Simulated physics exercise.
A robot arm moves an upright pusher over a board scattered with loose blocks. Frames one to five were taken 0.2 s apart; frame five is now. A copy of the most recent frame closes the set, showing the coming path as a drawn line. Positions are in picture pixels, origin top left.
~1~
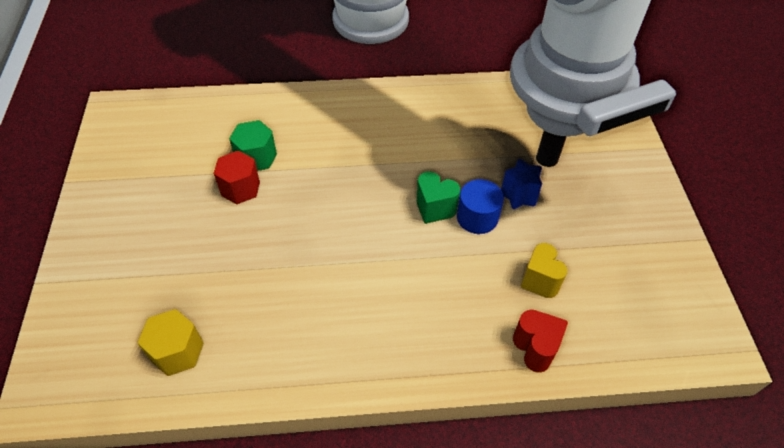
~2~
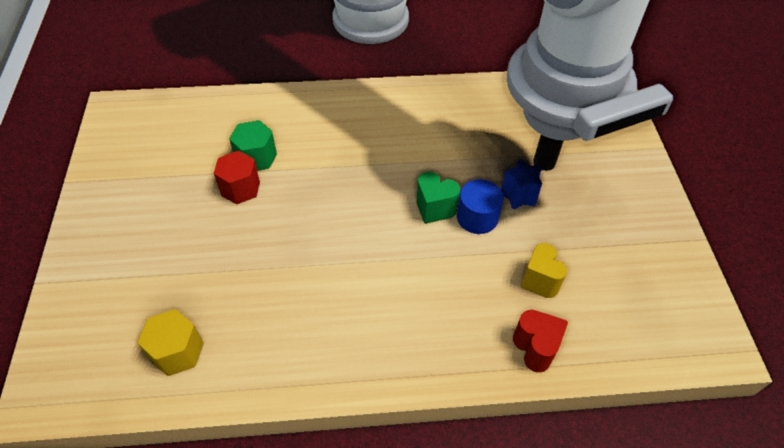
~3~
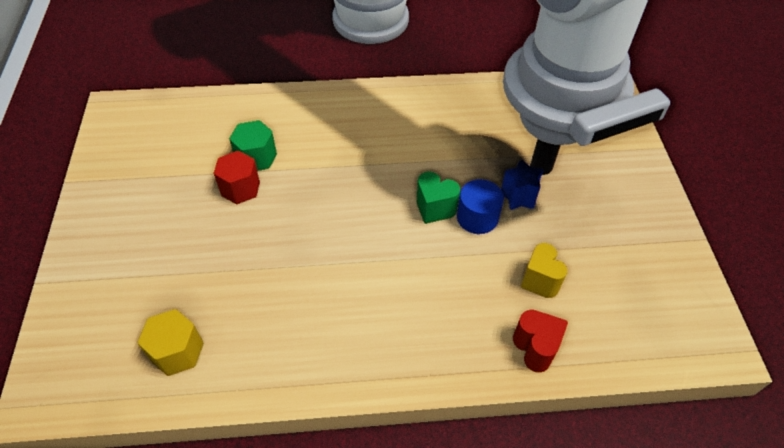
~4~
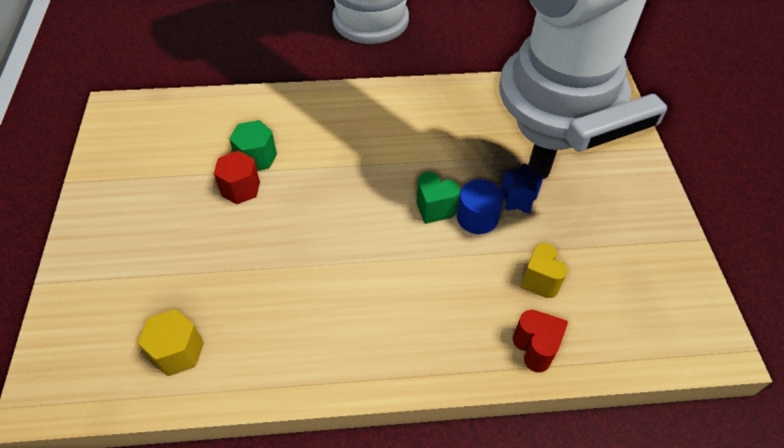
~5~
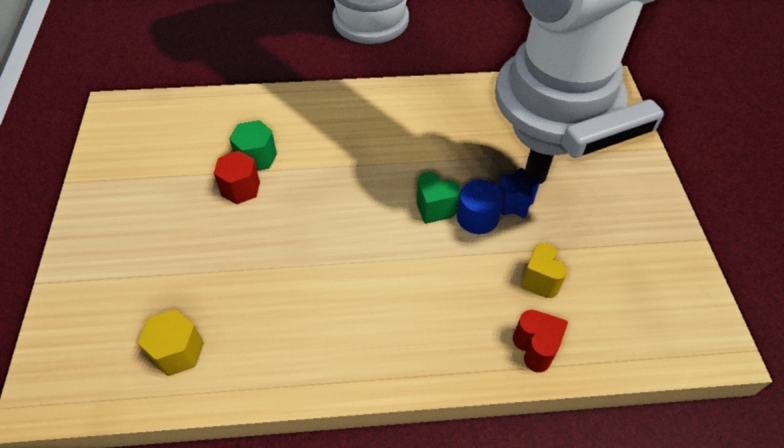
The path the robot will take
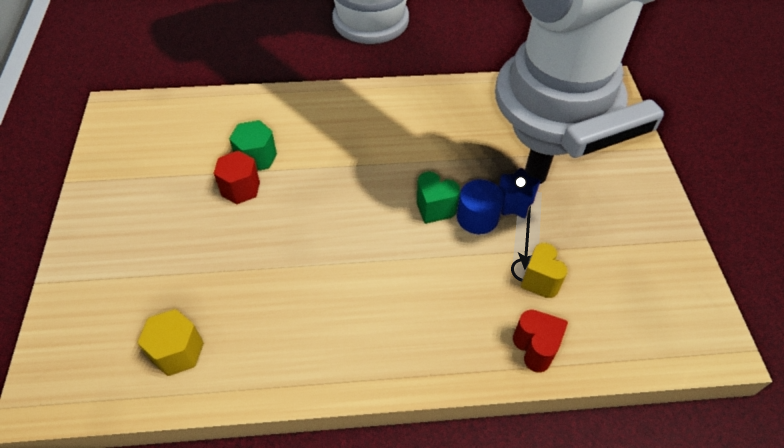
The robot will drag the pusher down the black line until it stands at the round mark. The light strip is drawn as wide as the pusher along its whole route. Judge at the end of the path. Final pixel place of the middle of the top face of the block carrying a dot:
It is going to be at (505, 229).
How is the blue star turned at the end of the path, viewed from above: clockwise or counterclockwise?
Seen from overhead, it turns clockwise.
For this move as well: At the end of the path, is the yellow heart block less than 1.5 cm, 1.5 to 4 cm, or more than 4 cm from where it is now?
The 1.5 to 4 cm band.
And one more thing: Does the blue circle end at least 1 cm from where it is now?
Going by the path, yes.
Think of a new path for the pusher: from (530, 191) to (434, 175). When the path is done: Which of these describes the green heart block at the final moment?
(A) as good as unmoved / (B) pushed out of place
A: As good as unmoved.
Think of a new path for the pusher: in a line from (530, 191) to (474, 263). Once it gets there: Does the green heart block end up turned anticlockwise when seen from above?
No - that is not the case.
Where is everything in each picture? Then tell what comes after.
In the first picture, tip of the pusher (547, 159), middles of tops, green heart block (437, 187), blue circle (482, 196), blue star (526, 173), yellow heart block (547, 261).
In the second picture, pusher (544, 163), nothing pushed.
In the third picture, pusher (541, 167), nothing pushed.
In the fourth picture, pusher (538, 171), blue star (525, 177).
In the fifth picture, pusher (535, 176), green heart block (437, 187), blue circle (482, 196), blue star (521, 182), yellow heart block (547, 261).
The line goes in a line from (530, 191) to (525, 270); the dot is on the blue star.
On the path given first. One third of the way, pusher (533, 202); blue circle (477, 202); blue star (514, 206), turned 15° clockwise.
Two thirds of the way, pusher (532, 229); green heart block (434, 186); blue circle (473, 205); blue star (507, 222), turned 40° clockwise.
At the end, pusher (530, 257); green heart block (434, 186); blue circle (473, 205); blue star (505, 229), turned 65° clockwise; yellow heart block (552, 277), turned 15° anticlockwise.
